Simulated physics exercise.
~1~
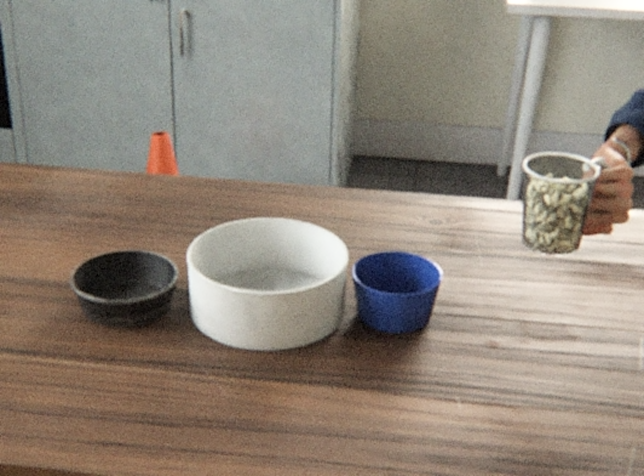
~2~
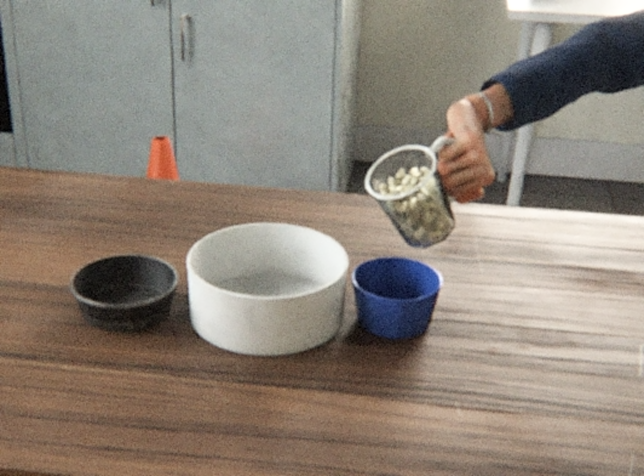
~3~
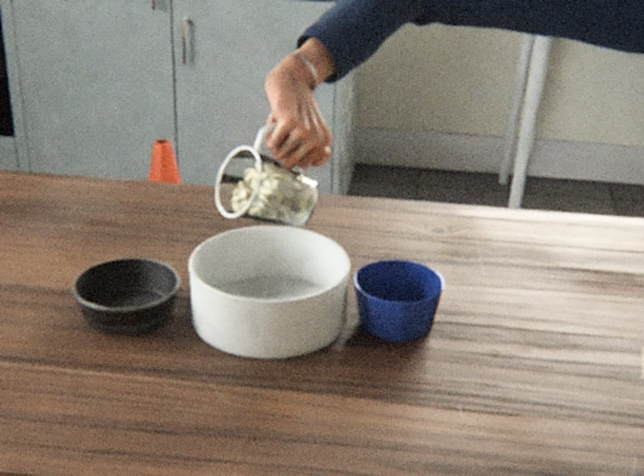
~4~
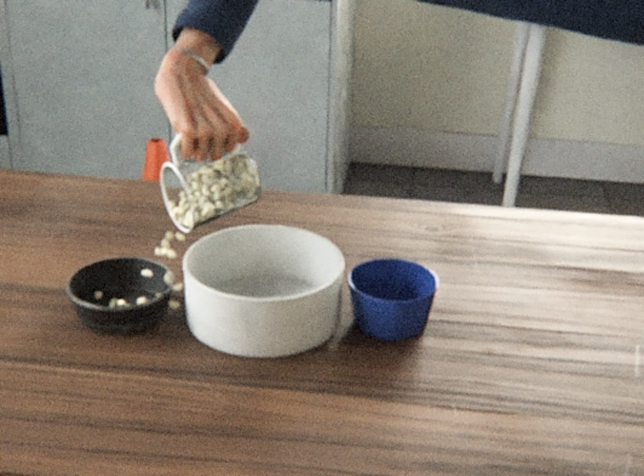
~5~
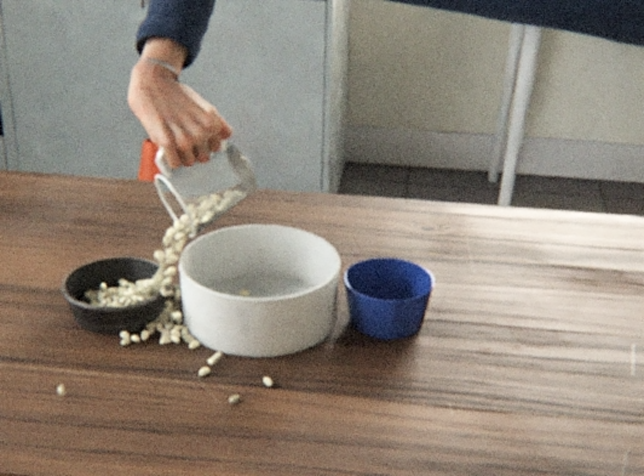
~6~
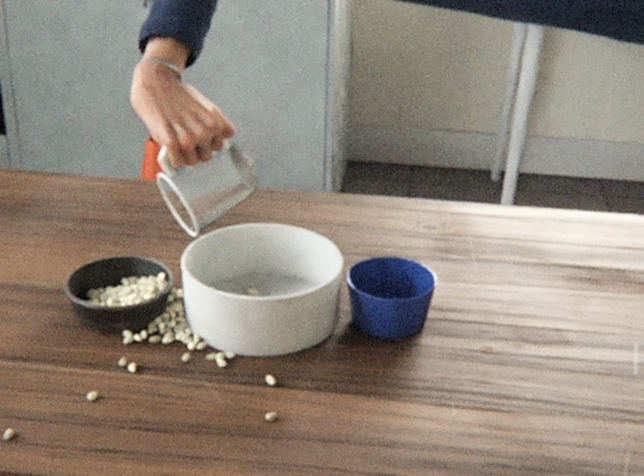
Hand moving a clear cup left past blue and white bowls, pouring white beans into a black dish, some scattering on the table.
